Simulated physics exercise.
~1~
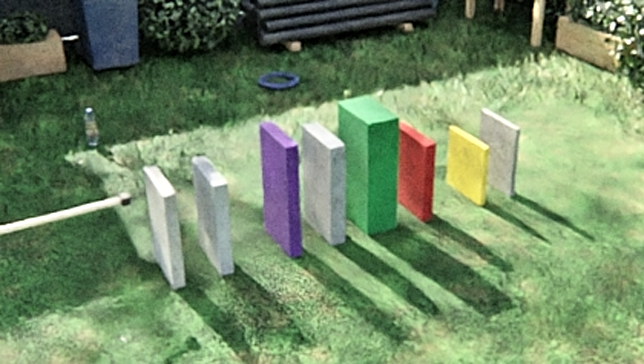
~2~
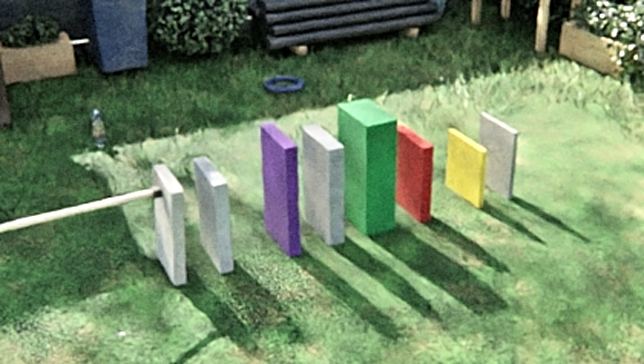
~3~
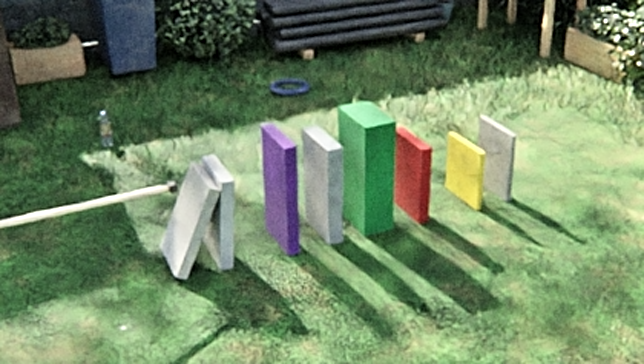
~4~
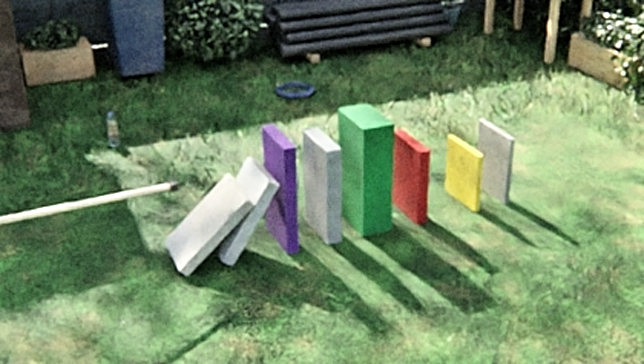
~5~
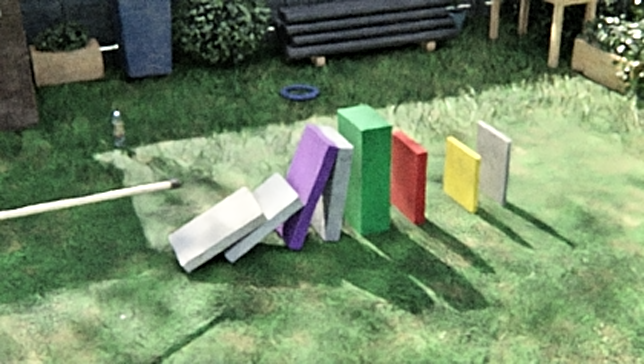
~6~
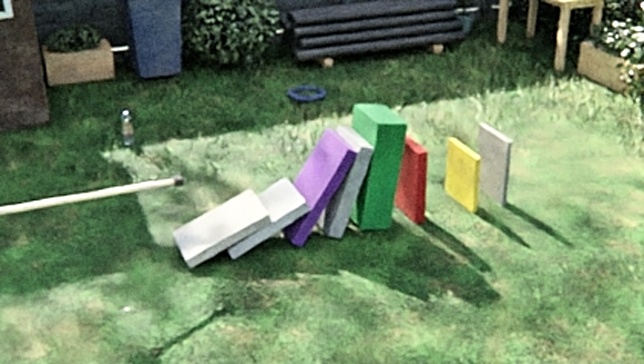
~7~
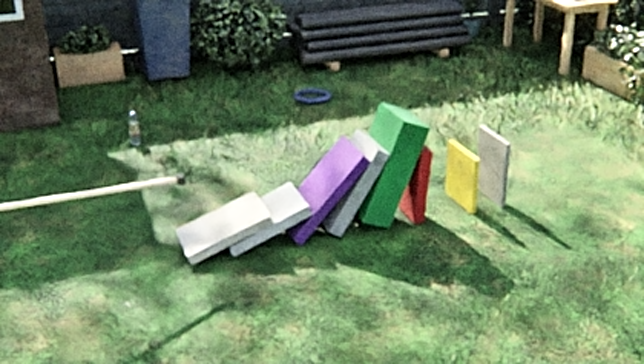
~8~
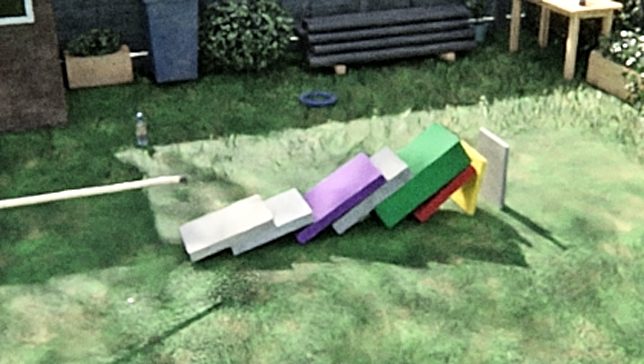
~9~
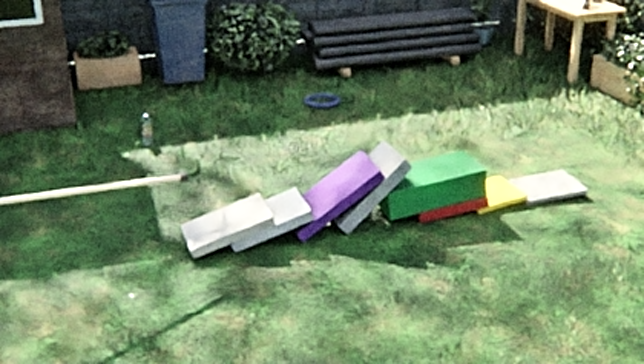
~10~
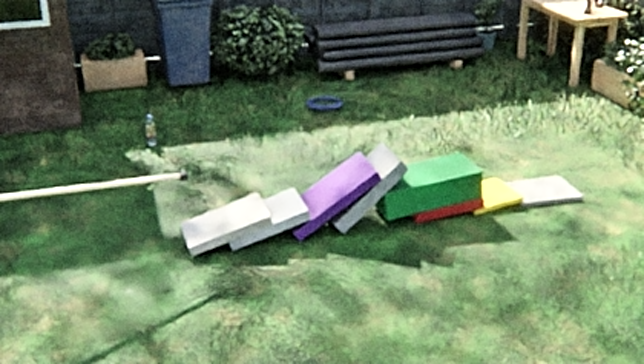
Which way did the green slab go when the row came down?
The green slab went to the right, tipping over that way until it lay on its side.
